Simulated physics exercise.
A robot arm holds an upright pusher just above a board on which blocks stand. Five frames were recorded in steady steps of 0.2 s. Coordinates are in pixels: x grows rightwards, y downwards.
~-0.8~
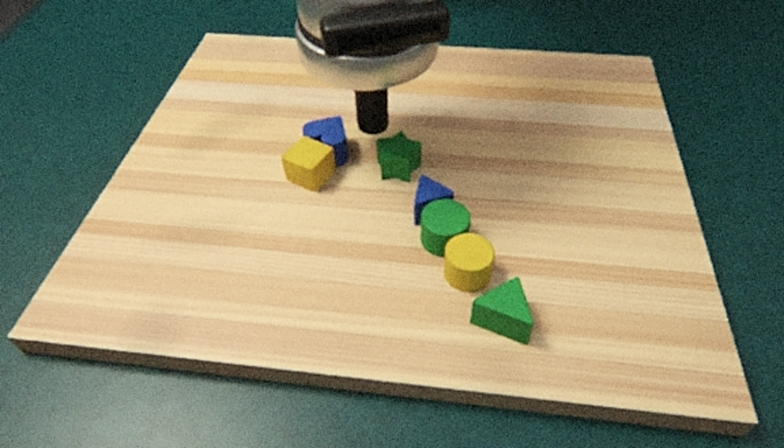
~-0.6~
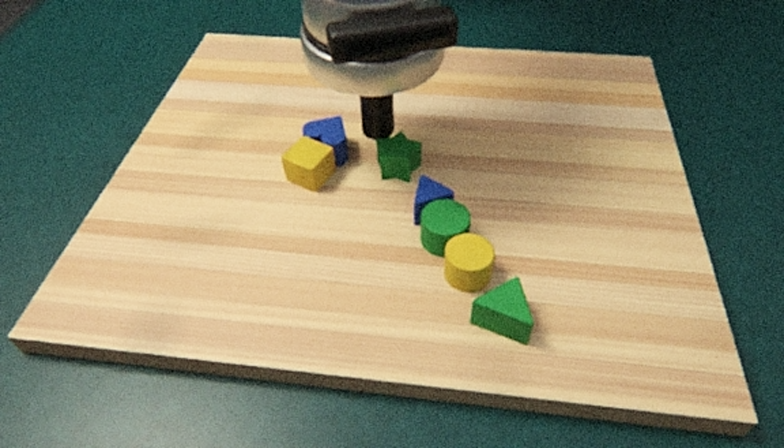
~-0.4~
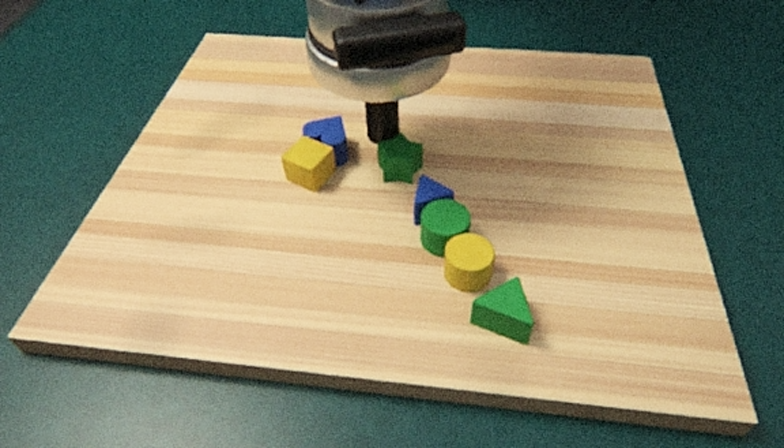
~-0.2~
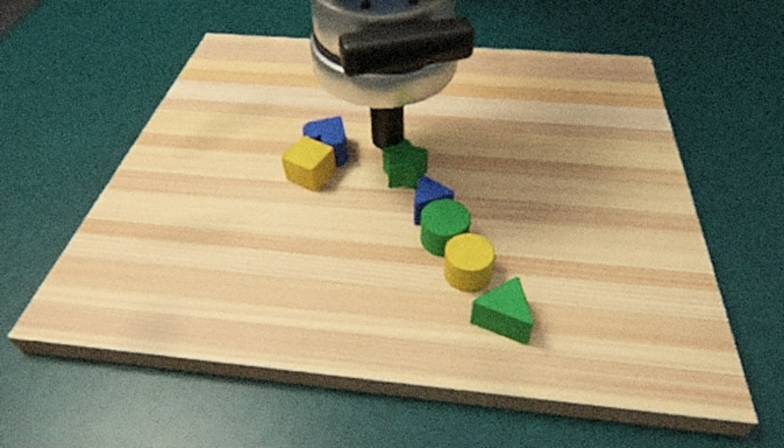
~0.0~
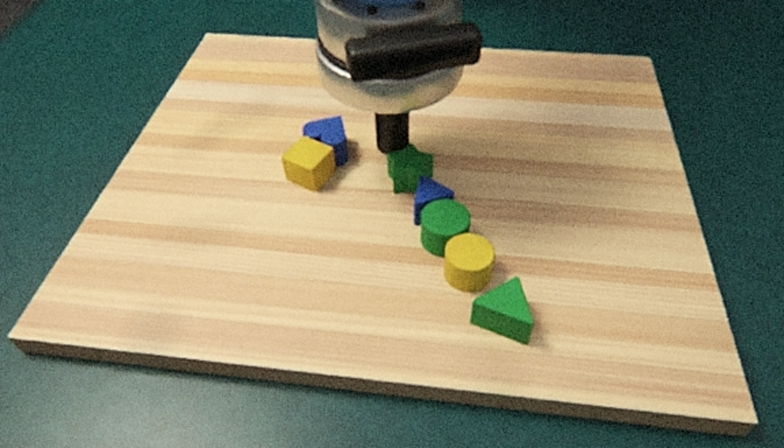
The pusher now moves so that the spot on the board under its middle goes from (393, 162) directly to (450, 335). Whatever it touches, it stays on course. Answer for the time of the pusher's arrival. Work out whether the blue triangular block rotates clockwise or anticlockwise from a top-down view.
Seen from above, clockwise.
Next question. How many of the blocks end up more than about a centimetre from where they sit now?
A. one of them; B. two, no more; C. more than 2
That would be C.
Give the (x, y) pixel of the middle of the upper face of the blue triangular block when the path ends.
It will end up at (472, 201).
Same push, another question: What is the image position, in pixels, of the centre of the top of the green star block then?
Most likely (443, 181).
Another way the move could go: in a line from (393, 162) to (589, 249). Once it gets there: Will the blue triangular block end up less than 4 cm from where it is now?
No, that is not what happens.
On the path given first. One third of the way, pusher at (408, 195); green star block at (442, 179), turned 75° anticlockwise; blue triangular block at (470, 201), turned 40° clockwise; green circle at (450, 226); yellow circle at (475, 261).
Two thirds of the way, pusher at (428, 253); green star block at (443, 181), turned 85° anticlockwise; blue triangular block at (472, 201), turned 40° clockwise; green circle at (475, 246); yellow circle at (511, 279).
At the end, pusher at (451, 321); green star block at (443, 181), turned 85° anticlockwise; blue triangular block at (472, 201), turned 40° clockwise; green circle at (478, 249); yellow circle at (517, 280).
